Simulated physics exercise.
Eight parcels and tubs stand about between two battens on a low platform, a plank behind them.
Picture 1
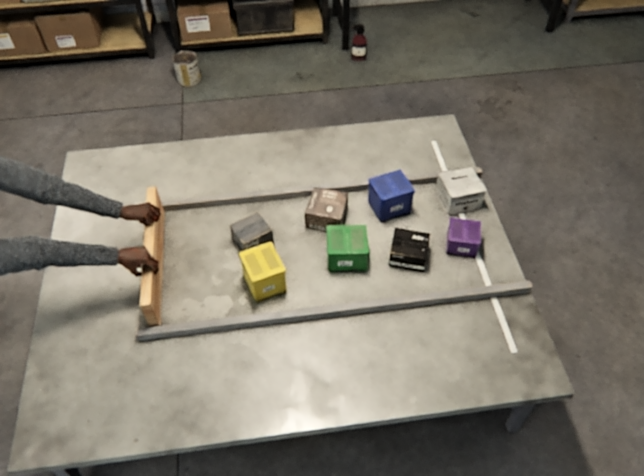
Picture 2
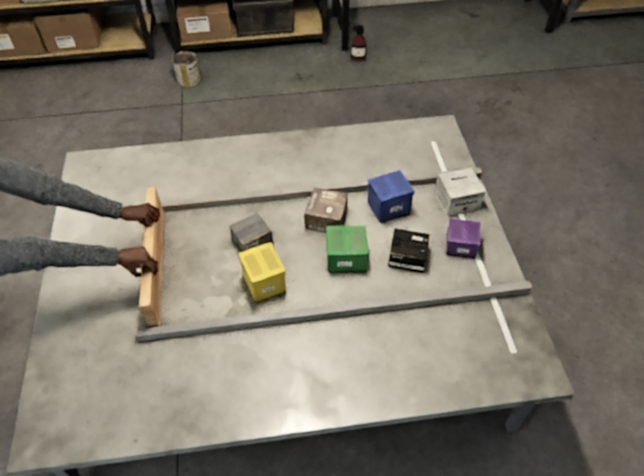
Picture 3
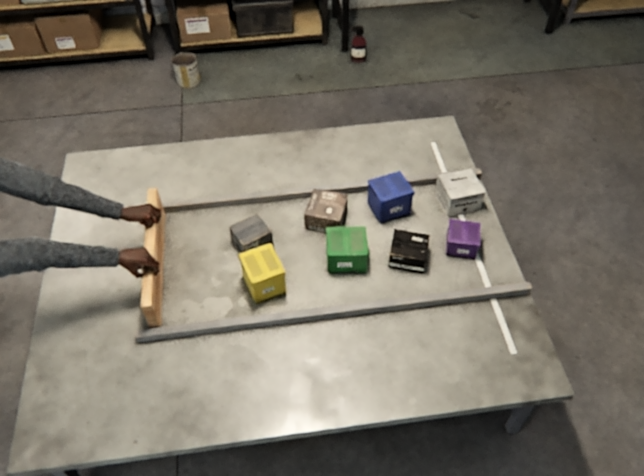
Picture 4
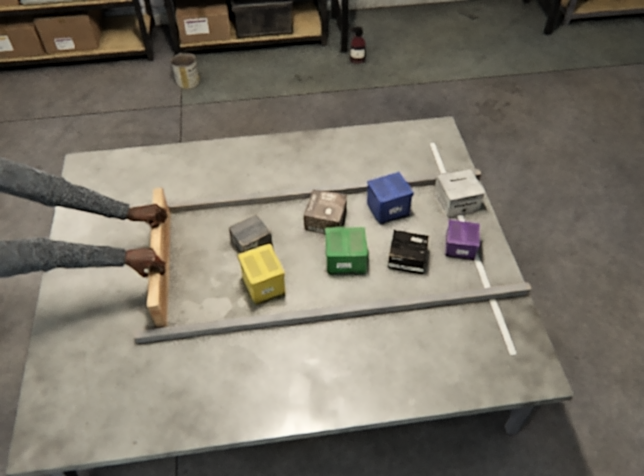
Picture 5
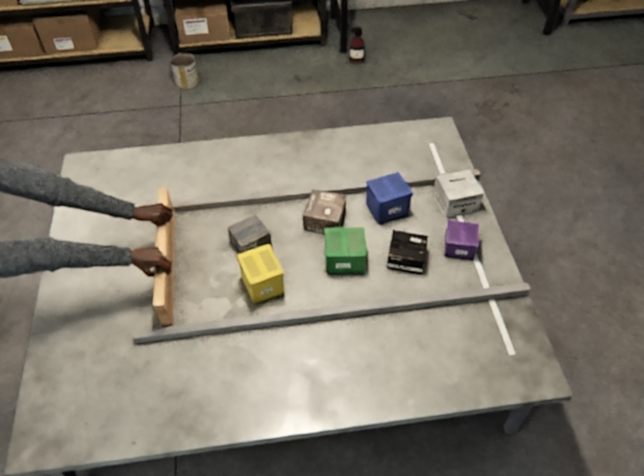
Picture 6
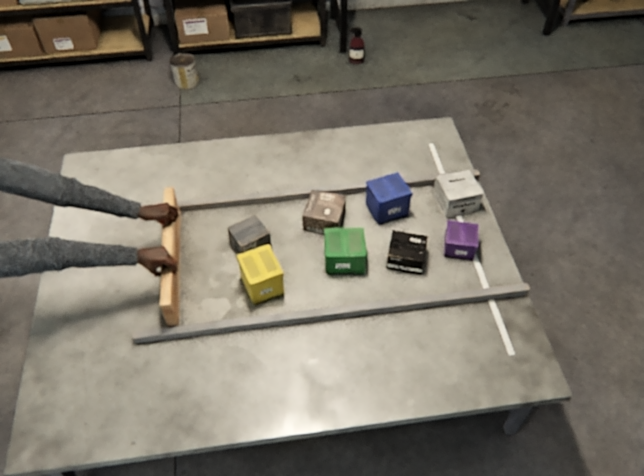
Two hands slide a wooden plank slightly right behind colourful boxes, which stay nearly still.
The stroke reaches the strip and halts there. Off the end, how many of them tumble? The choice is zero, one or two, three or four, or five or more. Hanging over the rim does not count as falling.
The tally of falls will come to five or higher.
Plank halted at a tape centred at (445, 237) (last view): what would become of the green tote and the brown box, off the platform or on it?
Okay, so the green tote sits tight, the brown box sits tight.
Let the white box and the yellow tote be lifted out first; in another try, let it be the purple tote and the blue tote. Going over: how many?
The counts would be 3 and 3.
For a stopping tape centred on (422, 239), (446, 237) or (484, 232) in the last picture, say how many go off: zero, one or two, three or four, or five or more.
Going through the places as listed, I'd say three or four, then 3 or 4, then five or over.
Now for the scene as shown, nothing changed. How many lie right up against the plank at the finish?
In total, 3.
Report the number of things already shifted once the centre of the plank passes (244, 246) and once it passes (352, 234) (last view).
So 2, and at the other place 7.
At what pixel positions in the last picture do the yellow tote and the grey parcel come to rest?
In the last picture the yellow tote sits around (497, 251) and the grey parcel around (479, 217).
A little later, none off yet; white box at rest near (457, 194); purple tote at rest near (461, 241); black parcel at rest near (407, 252).
Next, none off yet; white box at rest near (457, 194); purple tote shifted about its own width near (493, 234); black parcel shifted well along near (463, 244).
When it is over, the number that fall off is five or more; down, green tote, blue tote, black parcel, purple tote and white box.
